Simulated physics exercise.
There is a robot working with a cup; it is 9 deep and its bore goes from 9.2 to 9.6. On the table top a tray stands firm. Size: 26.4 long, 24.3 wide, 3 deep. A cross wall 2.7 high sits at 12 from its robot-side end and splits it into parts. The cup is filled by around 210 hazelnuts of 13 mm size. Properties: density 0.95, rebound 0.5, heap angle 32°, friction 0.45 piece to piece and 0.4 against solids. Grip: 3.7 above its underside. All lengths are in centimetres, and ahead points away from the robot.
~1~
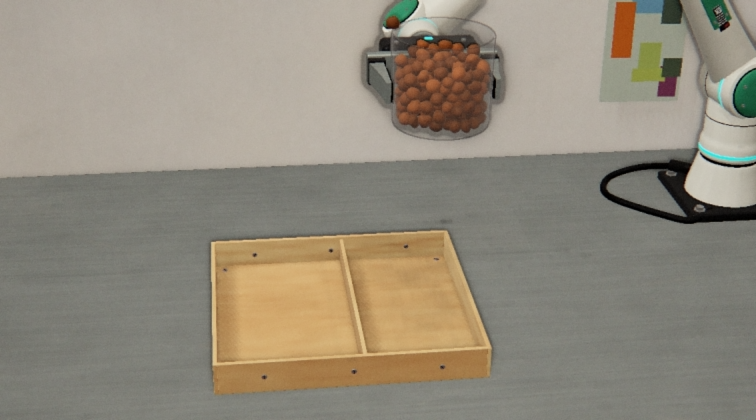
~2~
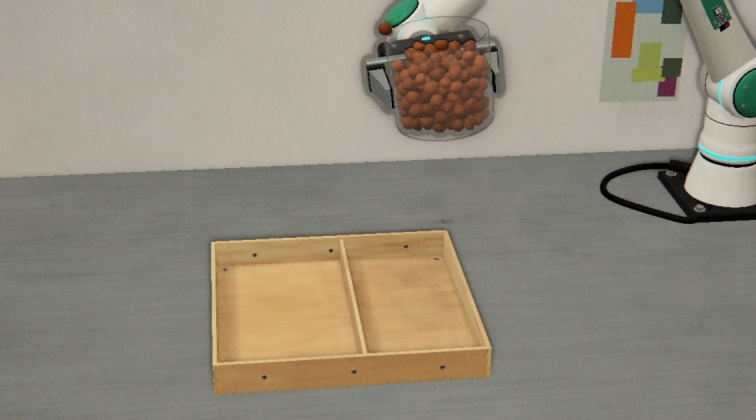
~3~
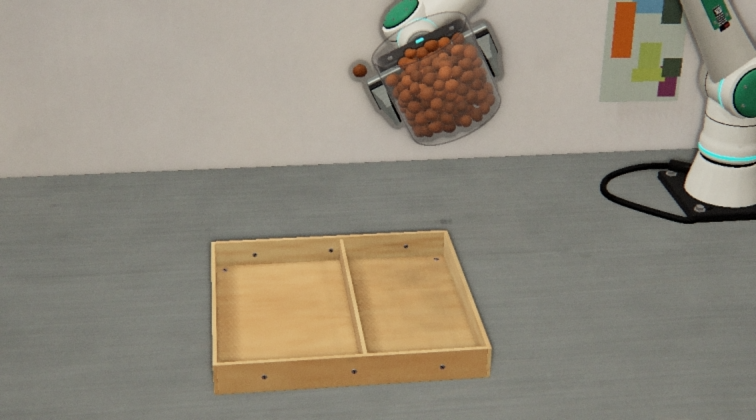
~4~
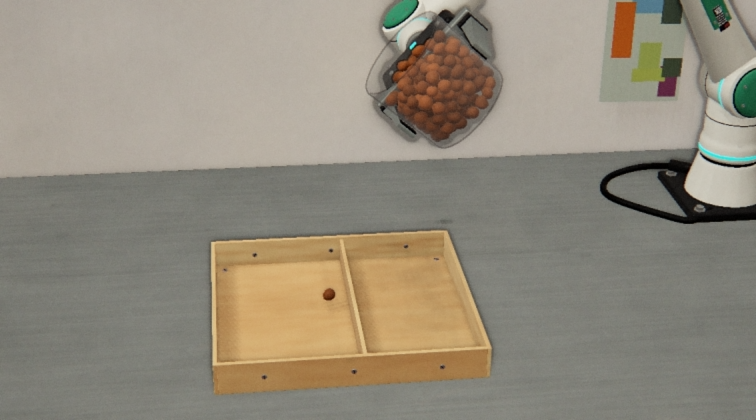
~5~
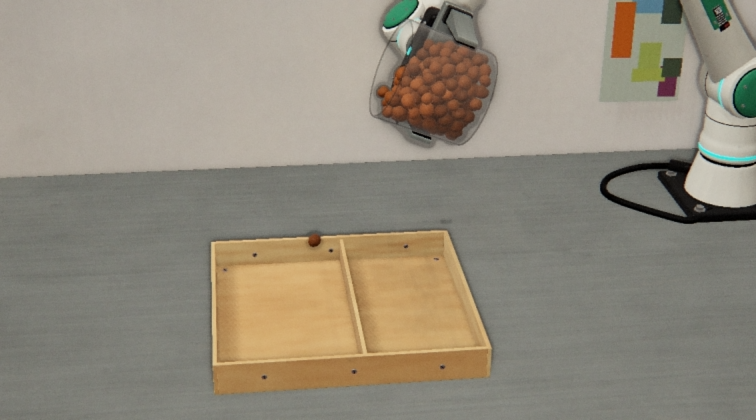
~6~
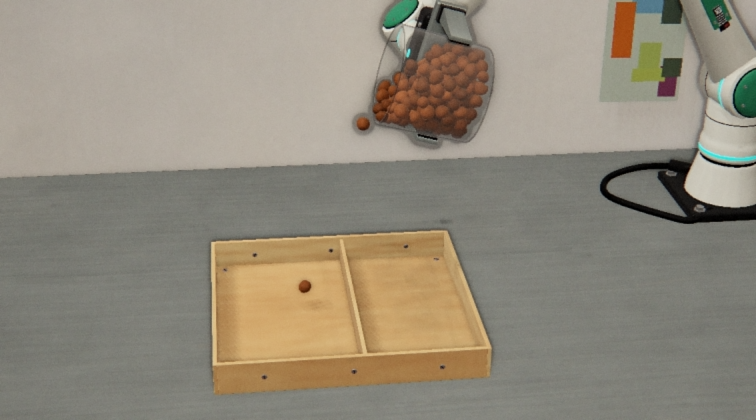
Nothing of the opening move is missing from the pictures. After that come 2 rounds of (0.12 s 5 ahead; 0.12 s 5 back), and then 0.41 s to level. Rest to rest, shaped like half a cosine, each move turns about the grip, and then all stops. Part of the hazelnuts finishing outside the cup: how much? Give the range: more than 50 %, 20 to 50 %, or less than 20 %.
The range is more than 50 %.
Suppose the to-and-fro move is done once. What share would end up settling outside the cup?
It would come to about 50 %.
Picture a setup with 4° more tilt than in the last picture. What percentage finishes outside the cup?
I'd put it at around 75 per cent.
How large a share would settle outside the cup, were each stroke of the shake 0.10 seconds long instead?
Roughly 80 in a hundred.
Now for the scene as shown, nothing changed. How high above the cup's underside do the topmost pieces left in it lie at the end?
5.0 cm.
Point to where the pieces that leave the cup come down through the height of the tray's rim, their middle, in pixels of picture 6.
(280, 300).
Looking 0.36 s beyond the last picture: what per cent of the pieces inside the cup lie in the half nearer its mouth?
Around 45 in a hundred.
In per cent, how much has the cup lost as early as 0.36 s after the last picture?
I'd put it at some 45 per cent at that point.
Then, 0.36 s on, tilted 74° forward, highest piece 27 above the table; 110 in the cup, 42 in the far-side part, 2 in the robot-side part, 2 on the table or floor, 50 in flight or on a rim.
Then, 0.71 s on, tilted 29° forward, highest piece 28 above the table; 115 in the far-side part, 63 in the cup, 12 in the robot-side part, 12 on the table or floor, 4 in flight or on a rim.
Then, 1.09 s on, level, highest piece 28 above the table; 117 in the far-side part, 63 in the cup, 14 on the table or floor, 12 in the robot-side part.
Then, 2.14 s on, level, highest piece 28 above the table; 117 in the far-side part, 63 in the cup, 14 on the table or floor, 12 in the robot-side part.
In the end, 117 in the far-side part, 63 in the cup, 14 on the table or floor, 12 in the robot-side part. That is 69 % outside the cup.
